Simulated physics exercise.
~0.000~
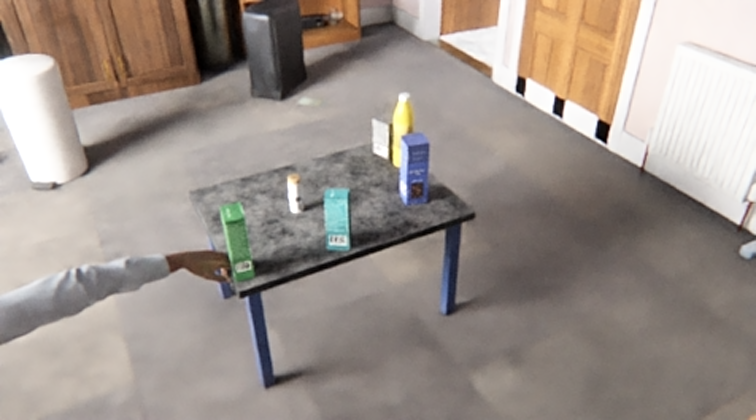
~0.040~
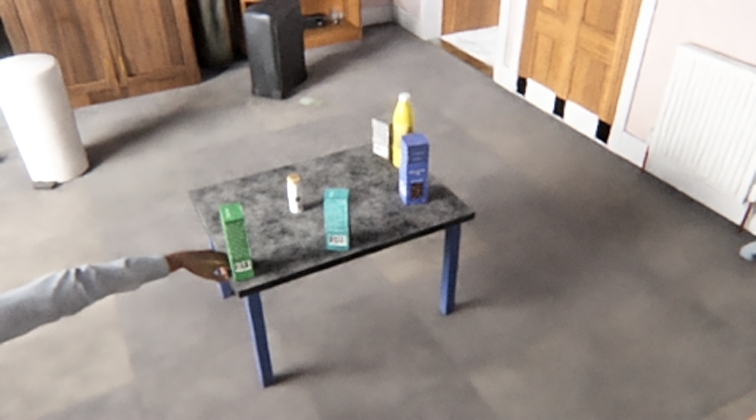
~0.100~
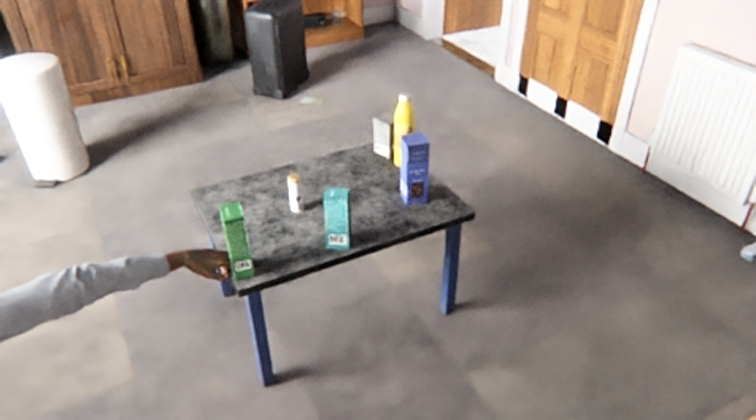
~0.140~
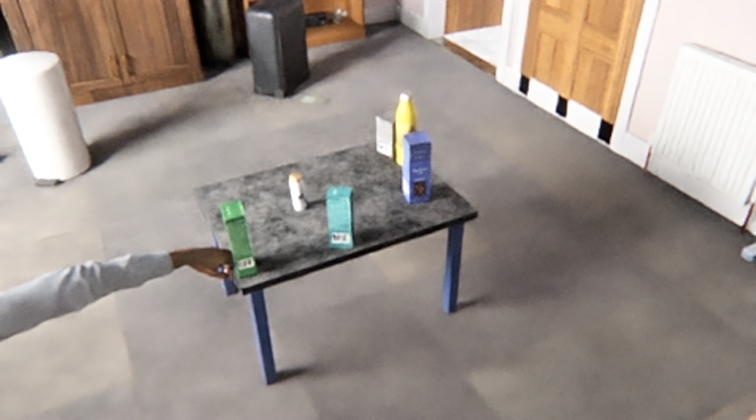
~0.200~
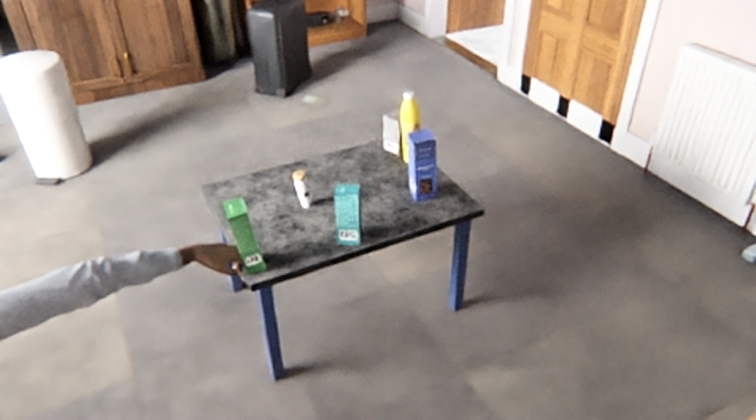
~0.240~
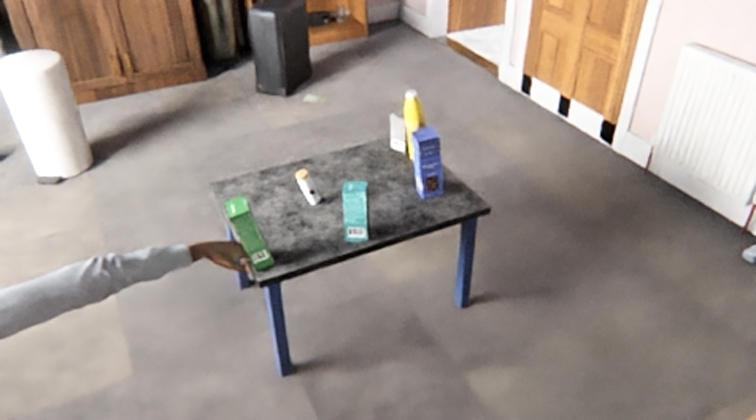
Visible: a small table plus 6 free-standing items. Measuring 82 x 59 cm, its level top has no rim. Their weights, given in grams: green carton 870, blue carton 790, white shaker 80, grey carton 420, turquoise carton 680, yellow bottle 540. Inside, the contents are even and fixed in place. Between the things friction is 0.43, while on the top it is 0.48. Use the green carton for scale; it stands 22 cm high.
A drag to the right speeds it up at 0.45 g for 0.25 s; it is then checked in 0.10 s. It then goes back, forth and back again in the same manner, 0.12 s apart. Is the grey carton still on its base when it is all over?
No. Down.
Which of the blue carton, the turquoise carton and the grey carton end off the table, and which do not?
At the end the blue carton leaves its base, the turquoise carton remains on its base and the grey carton leaves its base.
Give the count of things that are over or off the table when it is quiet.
I count 6.
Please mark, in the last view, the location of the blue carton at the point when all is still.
I'd put it at around (455, 272).
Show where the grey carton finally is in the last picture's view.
It settles at around (451, 198).
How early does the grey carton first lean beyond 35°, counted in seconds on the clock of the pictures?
0.6 s, roughly.
After 0.74 s, table along by 10 cm; green carton, blue carton, grey carton and yellow bottle now off the table; turquoise carton on its side; white shaker on its side.
After 1.24 s, table along by 13 cm; white shaker on its side; turquoise carton on its side.
At rest (2.5 s), off the table and tipped over, green carton, blue carton, grey carton and yellow bottle; tipped over on the table, white shaker and turquoise carton. In the last view, grey carton near (451, 198).
